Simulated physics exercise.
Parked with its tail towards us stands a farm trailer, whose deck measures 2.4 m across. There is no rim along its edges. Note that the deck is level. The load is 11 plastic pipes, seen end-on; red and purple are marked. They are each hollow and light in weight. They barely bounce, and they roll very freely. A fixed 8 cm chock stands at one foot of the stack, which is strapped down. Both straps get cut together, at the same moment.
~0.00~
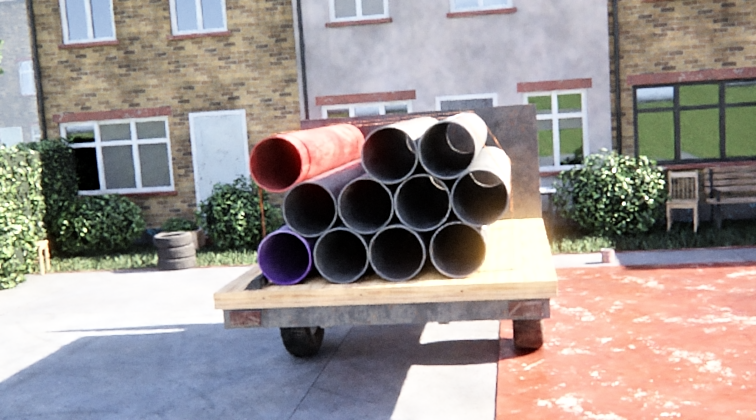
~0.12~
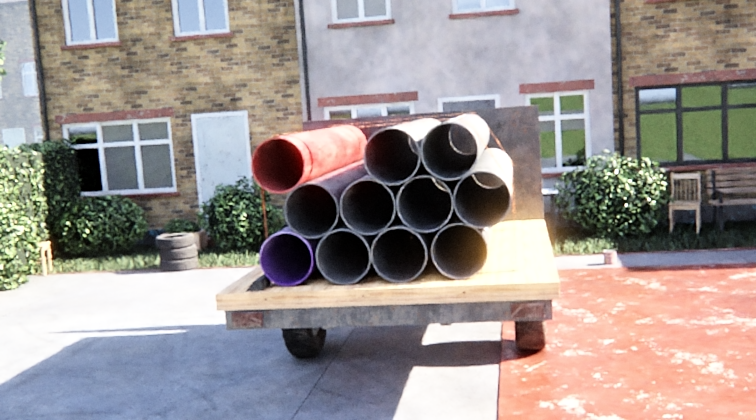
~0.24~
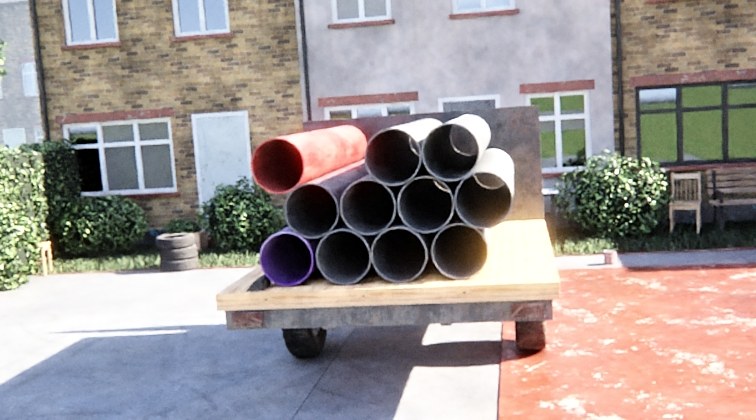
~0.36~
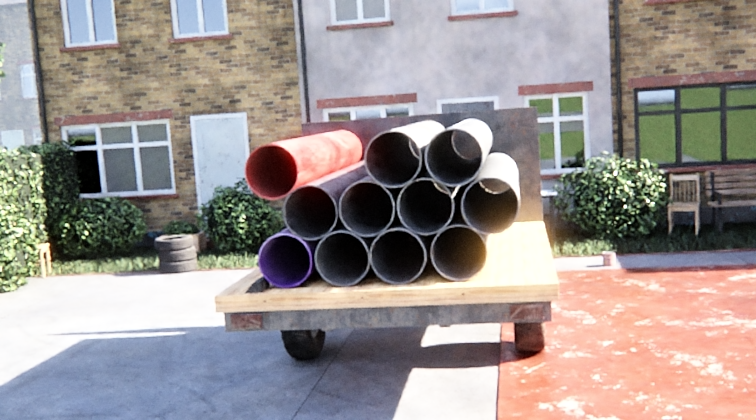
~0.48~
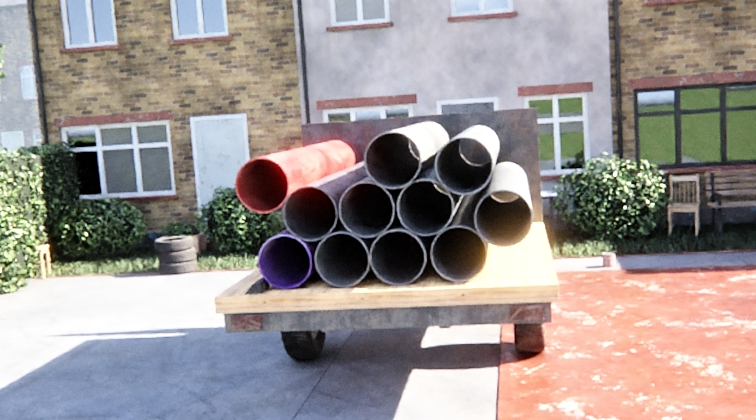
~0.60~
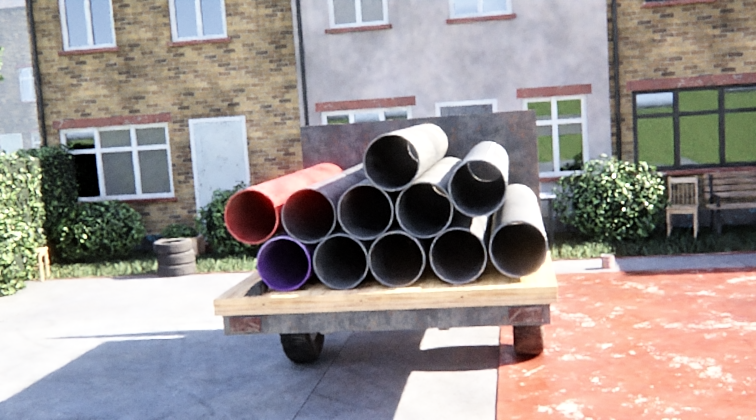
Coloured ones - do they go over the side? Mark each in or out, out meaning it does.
Red: Out; purple: In.
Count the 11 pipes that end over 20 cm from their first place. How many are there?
If you add them all up, you get 6.
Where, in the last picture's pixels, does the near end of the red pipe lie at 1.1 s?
Its near end sits close to (163, 311).
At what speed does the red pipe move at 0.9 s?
Reading: Roughly 1.5 m/s.
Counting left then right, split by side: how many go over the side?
Left side: 1; right side: 4.
Then, 0.9 s in, red is dropping off the left side; purple is on the deck, 50 cm from the left edge; 1 gone from the deck.
Then, 1.1 s in, red is dropping off the left side; still the same for purple; 2 gone from the deck.
In the end (8.0 s), red is on the ground to the left; purple is on the deck, 50 cm from the left edge; 5 gone from the deck.
